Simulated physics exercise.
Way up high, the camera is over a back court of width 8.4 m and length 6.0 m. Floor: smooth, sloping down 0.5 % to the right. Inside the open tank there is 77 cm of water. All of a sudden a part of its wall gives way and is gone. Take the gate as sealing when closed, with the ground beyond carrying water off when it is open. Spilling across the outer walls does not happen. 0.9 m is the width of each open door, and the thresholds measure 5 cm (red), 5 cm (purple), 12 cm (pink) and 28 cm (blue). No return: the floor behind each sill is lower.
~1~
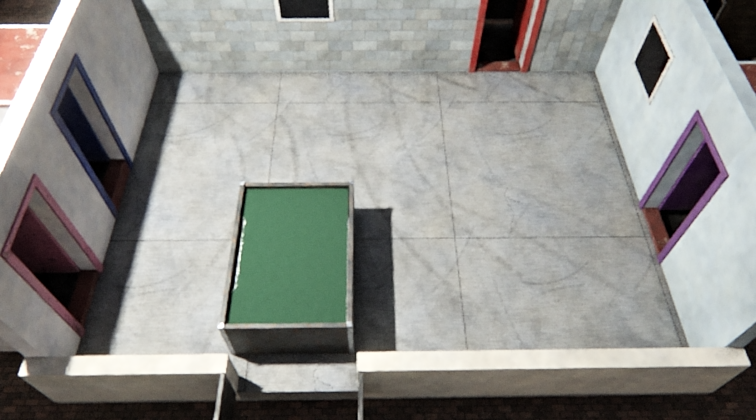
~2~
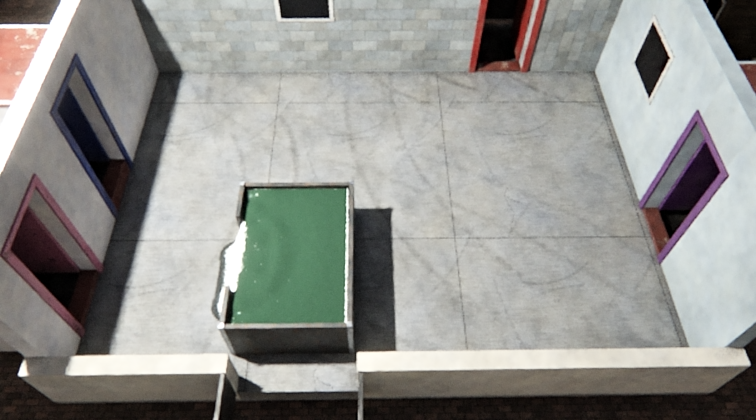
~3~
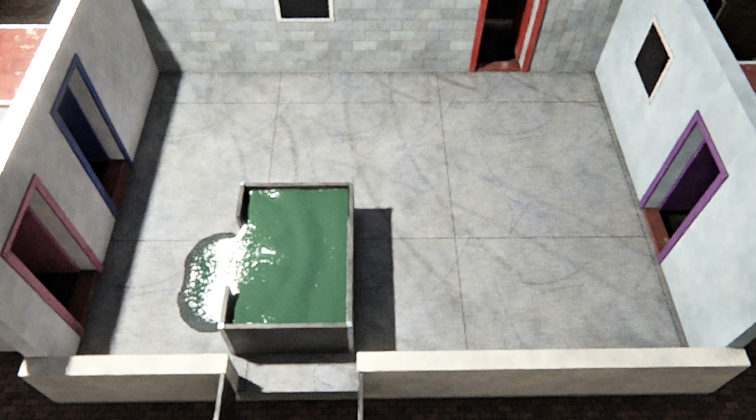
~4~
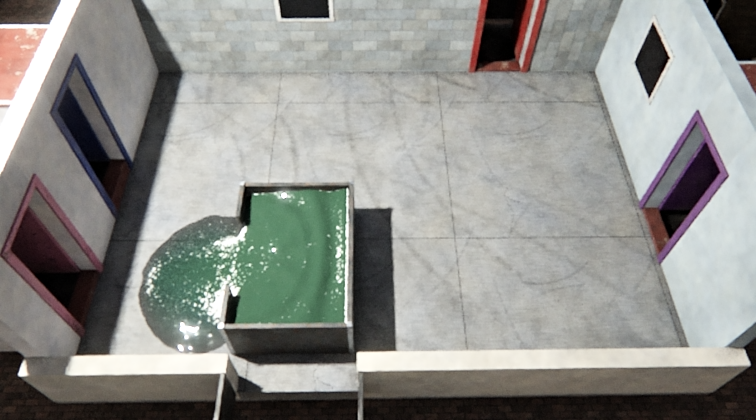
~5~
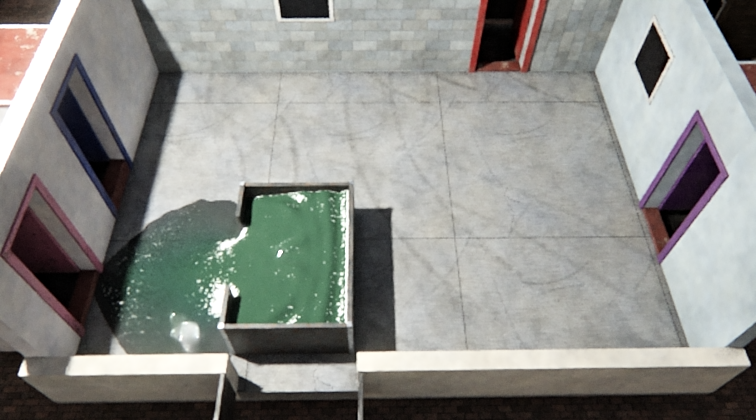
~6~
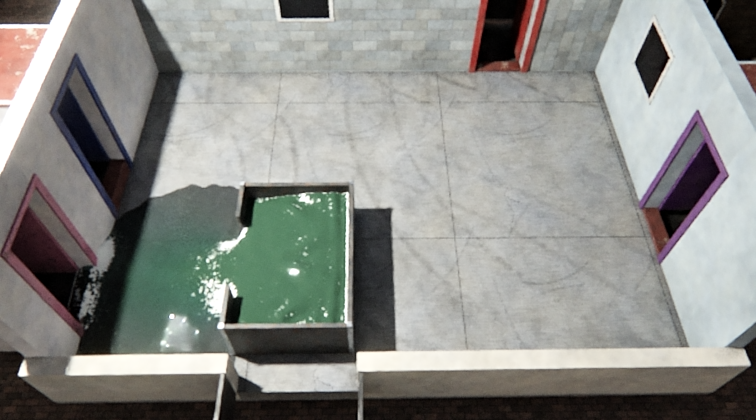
The clip opens on a walled court seen from high above, with an open tank of still green water near the front wall. Part of the tank's left side disappears and water pours through the gap, spreading across the floor in a rounded, glinting sheet that reaches the pink-framed doorway at left.
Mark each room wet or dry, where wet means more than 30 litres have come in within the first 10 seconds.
Red door - dry, purple door - dry, pink door - wet, blue door - dry.
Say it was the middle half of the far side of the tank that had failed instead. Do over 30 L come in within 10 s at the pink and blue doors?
Log - pink: Threshold not reached, blue: Threshold not reached.
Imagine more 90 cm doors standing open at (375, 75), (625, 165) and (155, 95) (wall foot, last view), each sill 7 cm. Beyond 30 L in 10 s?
Check each in turn: The first fails, the second fails, the third succeeds.
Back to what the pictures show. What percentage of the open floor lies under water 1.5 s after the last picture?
Around 20 per cent.
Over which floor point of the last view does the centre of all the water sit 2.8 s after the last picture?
Its balance point lies near (219, 242).
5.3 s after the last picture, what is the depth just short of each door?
Depths: Red door 2 cm, purple door 0 cm, pink door 15 cm, blue door 10 cm.
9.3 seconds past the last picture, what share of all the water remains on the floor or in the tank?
Some 78 out of every hundred parts.
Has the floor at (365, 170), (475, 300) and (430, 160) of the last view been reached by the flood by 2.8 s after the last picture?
First spot not yet wet, second not yet wet, third not yet wet.
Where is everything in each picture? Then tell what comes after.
The first picture shows the open tank at (292, 252) is whole and still, 77 cm deep.
In the second picture, the front is at a hidden place, 0.7 m from the gap at (242, 270); 0.3 m2 of floor is under water; 77 cm left at the back of the open tank.
In the third picture, water pours out at (243, 272) and has run 0.9 m, to (187, 313); typically 13 cm deep outside, 76 cm at the open tank's back.
In the fourth picture, the front is at (151, 266), 1.5 m from the gap at (243, 272); 2.3 m2 of floor is under water; 68 cm left at the back of the open tank.
In the fifth picture, the front is at (105, 274), 2.1 m from the gap at (243, 272); 4.2 m2 of floor is under water; 65 cm left at the back of the open tank.
In the sixth picture, the front is at (74, 292), 2.4 m from the gap at (243, 271); 5.8 m2 of floor is under water; 64 cm left at the back of the open tank.
Then, 0.7 s after the last picture water covers 15 % of the floor and is deepest (46 cm) near (71, 376); red door not reached, purple door not reached, pink door 30 cm at the sill, 136 L in, blue door 22 cm at the sill, 0 L in.
Then, 1.5 s after the last picture water covers 20 % of the floor and is deepest (36 cm) near (95, 292); red door not reached, purple door not reached, pink door 35 cm at the sill, 284 L in, blue door 19 cm at the sill, 0 L in.
Then, 2.8 s after the last picture water covers 30 % of the floor and is deepest (26 cm) near (75, 363); red door not reached, purple door not reached, pink door 25 cm at the sill, 398 L in, blue door 14 cm at the sill, 0 L in.
Then, 5.3 s after the last picture water covers 55 % of the floor and is deepest (16 cm) near (207, 374); red door 2 cm at the sill, 0 L in, purple door not reached, pink door 15 cm at the sill, 468 L in, blue door 10 cm at the sill, 0 L in.
Then, 9.3 s after the last picture water covers 80 % of the floor and is deepest (9 cm) near (224, 349); red door 3 cm at the sill, 0 L in, purple door 4 cm at the sill, 0 L in, pink door 6 cm at the sill, 473 L in, blue door 6 cm at the sill, 0 L in.
